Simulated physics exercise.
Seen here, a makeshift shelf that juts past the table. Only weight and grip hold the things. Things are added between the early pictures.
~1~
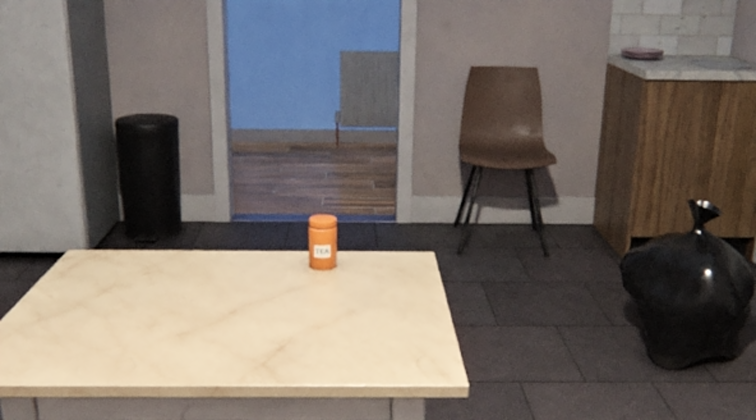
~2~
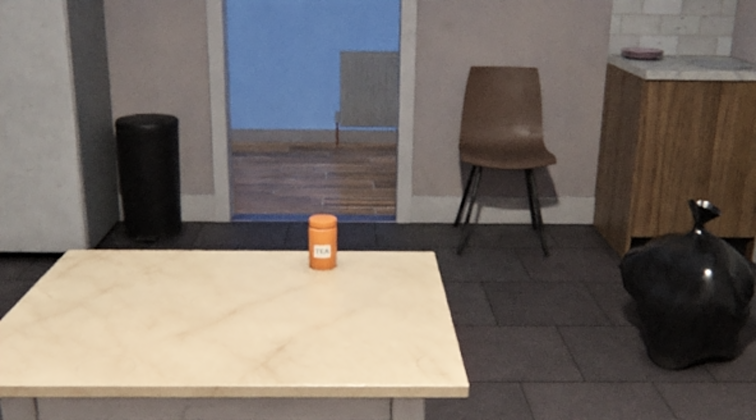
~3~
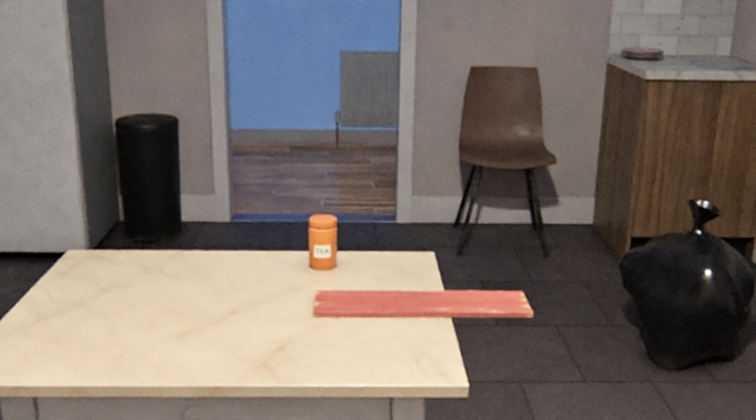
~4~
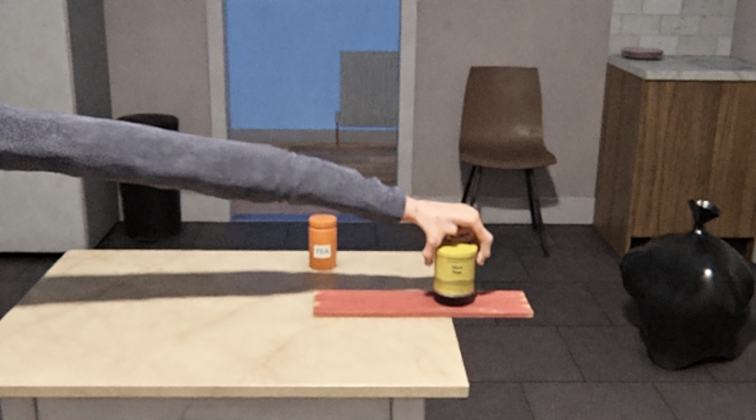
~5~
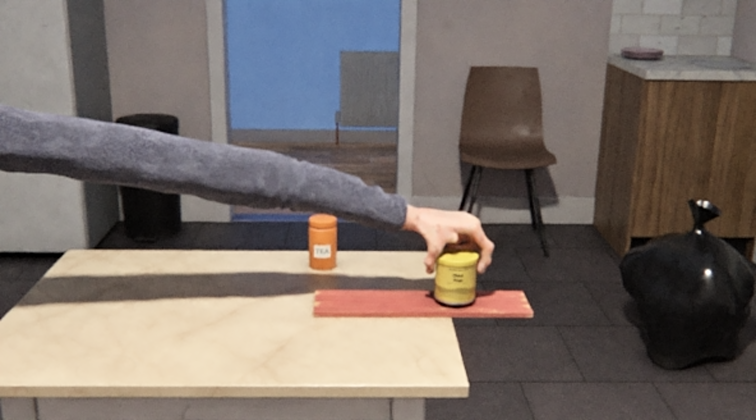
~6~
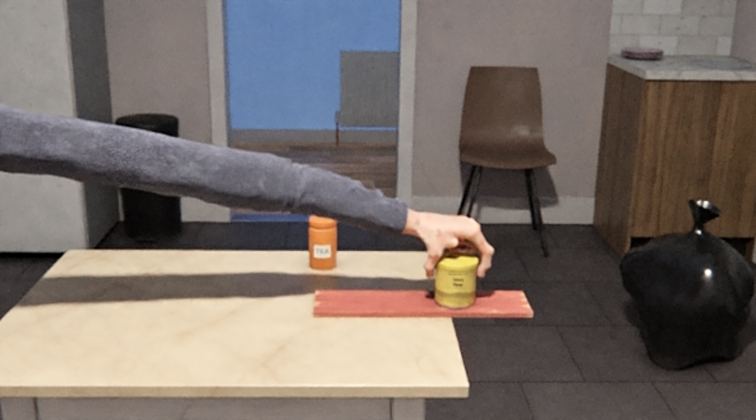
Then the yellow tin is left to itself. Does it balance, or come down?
The plank stays on the table.
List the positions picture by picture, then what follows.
In the first picture, the last thing is not in view yet.
In the second picture, the last thing is not in view yet.
In the third picture, the last thing is not in view yet; red plank (421, 304).
In the fourth picture, on its way; yellow tin (454, 268); red plank (421, 304).
In the fifth picture, on its way; yellow tin (456, 276); red plank (421, 304).
In the sixth picture, in place under the hand; yellow tin (456, 280); red plank (421, 304).
Then, 0.80 s on from there, no change.
Then, 1.70 s on from there, yellow tin resting near (456, 280).
In the end, all 3 unmoved. At the end, from the last picture's camera, yellow tin near (456, 280). The plank holds.
